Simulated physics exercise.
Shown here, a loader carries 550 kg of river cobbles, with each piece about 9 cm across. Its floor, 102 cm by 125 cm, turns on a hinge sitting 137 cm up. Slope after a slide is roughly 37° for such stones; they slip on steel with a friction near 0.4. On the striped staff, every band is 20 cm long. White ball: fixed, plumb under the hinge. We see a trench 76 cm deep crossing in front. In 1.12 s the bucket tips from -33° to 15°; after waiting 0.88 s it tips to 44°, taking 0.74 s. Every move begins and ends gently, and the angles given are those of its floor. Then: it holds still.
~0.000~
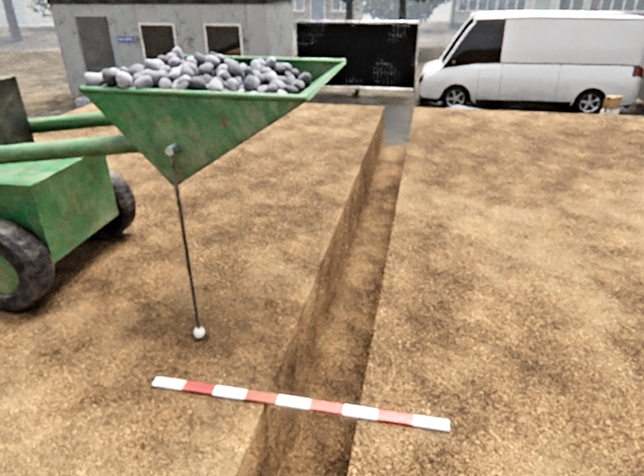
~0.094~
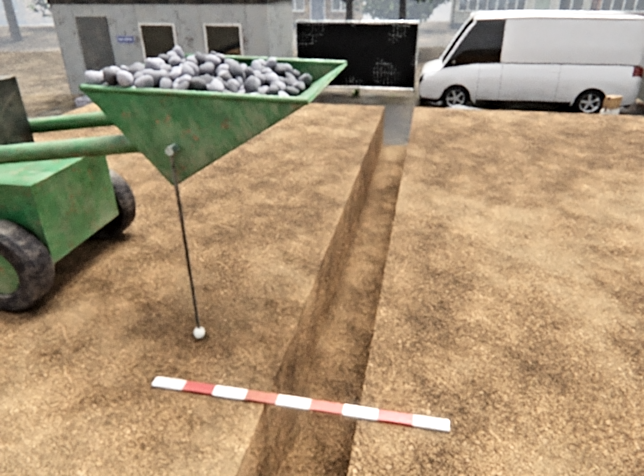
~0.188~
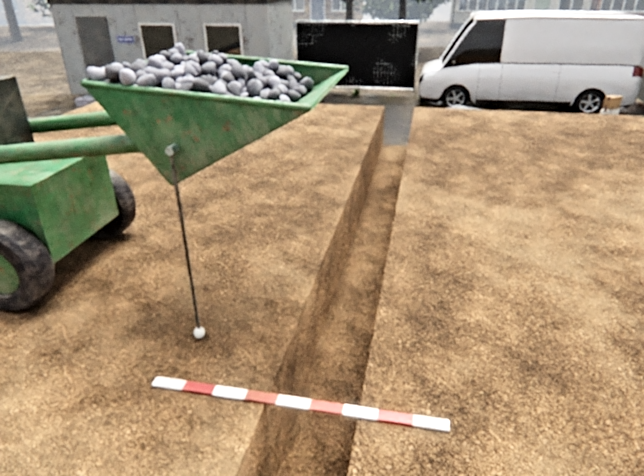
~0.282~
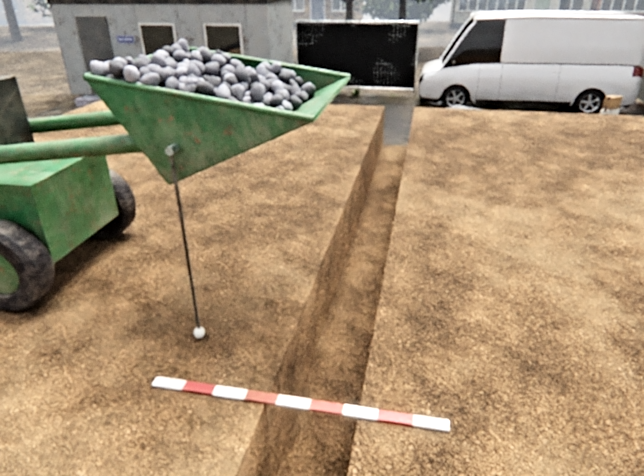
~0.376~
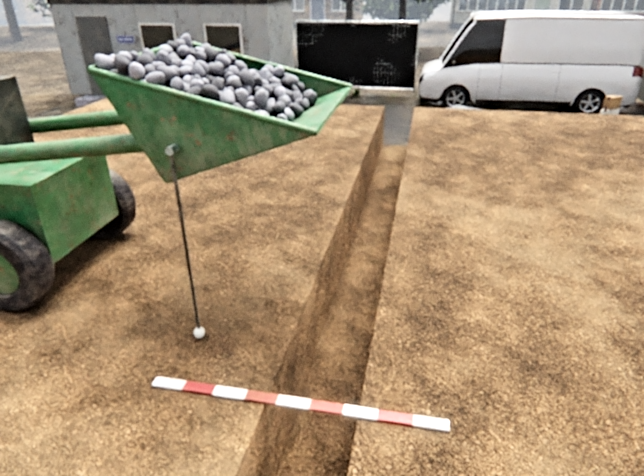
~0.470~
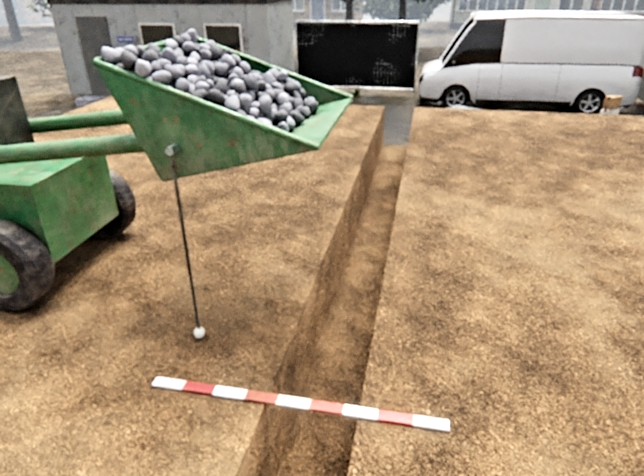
The clip opens on a green loader at the left holding a bucket heaped with grey stones beside a narrow trench, near a striped staff and a parked white van. The bucket gradually tilts, its back edge rising and its front dipping toward the right, while the stones shift forward inside it.
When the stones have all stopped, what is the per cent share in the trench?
The share is about 80 per cent.
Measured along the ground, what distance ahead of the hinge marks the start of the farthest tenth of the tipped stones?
Around 150 cm ahead of the hinge.
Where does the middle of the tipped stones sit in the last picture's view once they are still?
In the last view, about (356, 356).
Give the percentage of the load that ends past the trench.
Some 20 per cent of the load.
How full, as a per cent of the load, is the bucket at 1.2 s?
I'd put it at some 100 per cent.
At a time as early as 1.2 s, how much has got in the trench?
Something like 0 in a hundred.
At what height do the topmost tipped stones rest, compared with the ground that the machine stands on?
It rests some 16 cm higher than the ground the machine stands on.
After 0.8 s the floor is at 8°; 100 % in the bucket; the foremost stones are at (299, 151).
After 1.2 s the floor is at 15°; 98 % in the bucket, 1 % in the trench; the foremost stones are at (327, 180).
After 3.2 s the floor is at 44°; 0 % in the bucket, 79 % in the trench, 21 % past the trench; the foremost stones are at (520, 326).
After 5.9 s the floor is at 44°; 0 % in the bucket, 79 % in the trench, 21 % past the trench; the foremost stones are at (520, 326).
